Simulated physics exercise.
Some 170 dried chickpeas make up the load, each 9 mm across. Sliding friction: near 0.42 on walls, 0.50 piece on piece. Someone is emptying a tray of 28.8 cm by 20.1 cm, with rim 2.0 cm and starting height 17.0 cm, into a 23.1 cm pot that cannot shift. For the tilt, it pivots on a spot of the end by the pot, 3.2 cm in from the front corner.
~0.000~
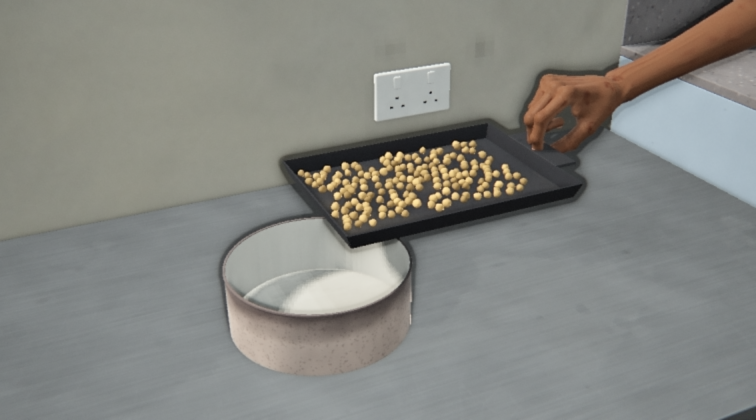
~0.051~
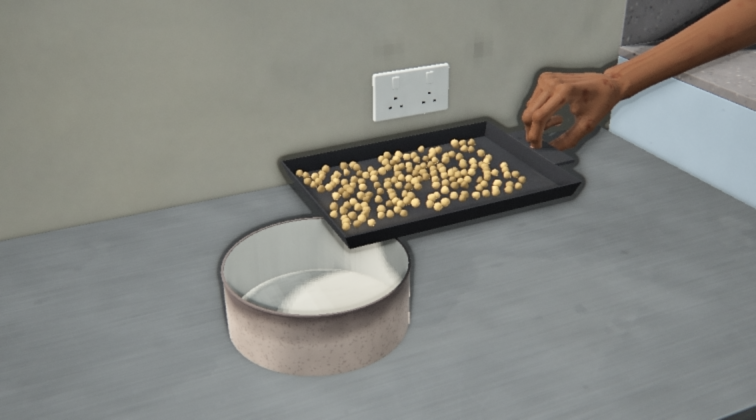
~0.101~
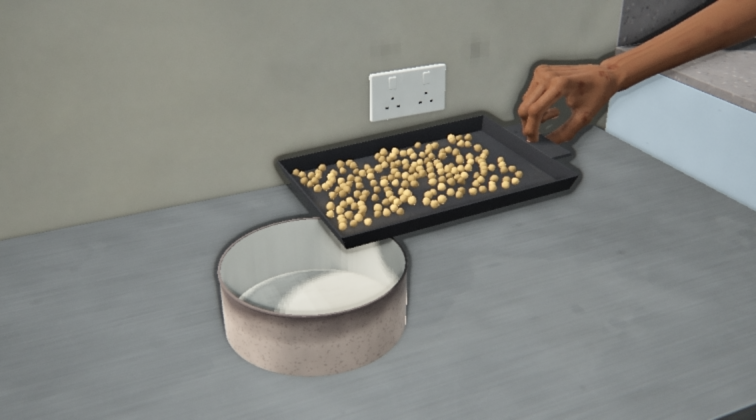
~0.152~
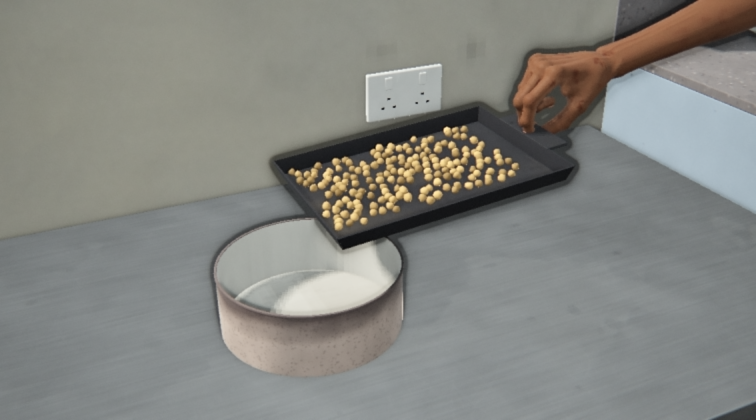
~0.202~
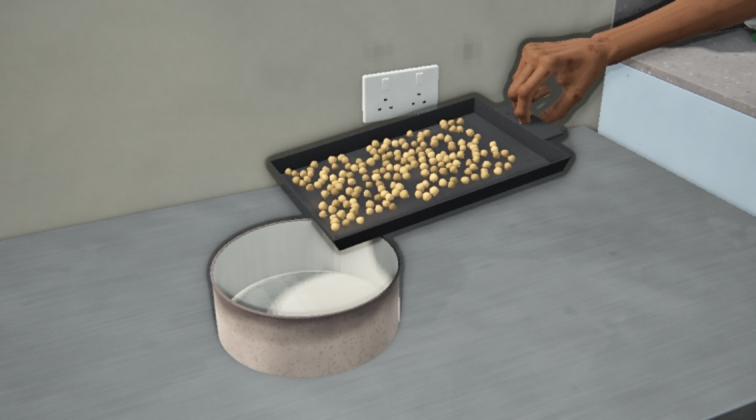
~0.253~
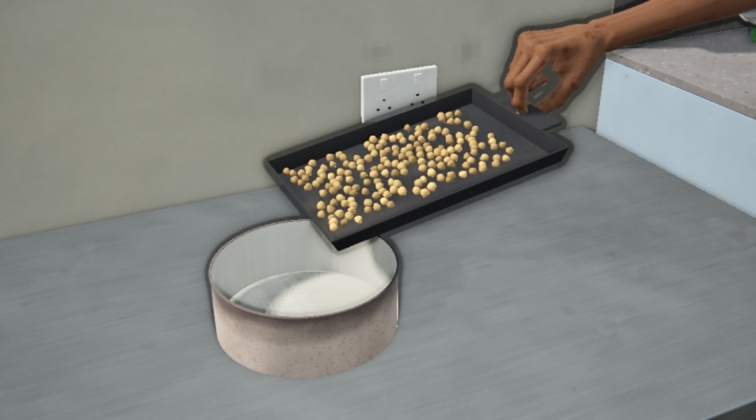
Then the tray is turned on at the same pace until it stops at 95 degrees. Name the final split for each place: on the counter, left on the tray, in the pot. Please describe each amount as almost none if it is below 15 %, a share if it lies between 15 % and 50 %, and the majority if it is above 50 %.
Counter - a share, tray - almost none, pot - the majority.
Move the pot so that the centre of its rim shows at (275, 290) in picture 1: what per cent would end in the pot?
I'd expect near 100 per cent.
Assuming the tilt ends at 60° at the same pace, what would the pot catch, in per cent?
I'd say close to 5 percent.
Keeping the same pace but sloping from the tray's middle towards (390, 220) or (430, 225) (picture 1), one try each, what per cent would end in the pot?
Near 5 and 0 percent, in that order.
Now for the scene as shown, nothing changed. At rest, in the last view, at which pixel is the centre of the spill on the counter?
(276, 407), about.
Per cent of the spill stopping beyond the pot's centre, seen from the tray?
It comes to near 100 percent.
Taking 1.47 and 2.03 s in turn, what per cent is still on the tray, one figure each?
In turn: 95, 0.
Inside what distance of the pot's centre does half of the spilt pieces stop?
Some 18 cm.
After 0.99 s, tilt 50 degrees; the tray holds 100 %, the pot 0 %.
After 1.47 s, tilt 76 degrees; the tray holds 95 %, the pot 5 %.
After 2.03 s, tilt 95 degrees; the tray holds 0 %, the pot 65 %.
In the end, at 2.8 s, counter 30 %, tray 0 %, pot 70 %.
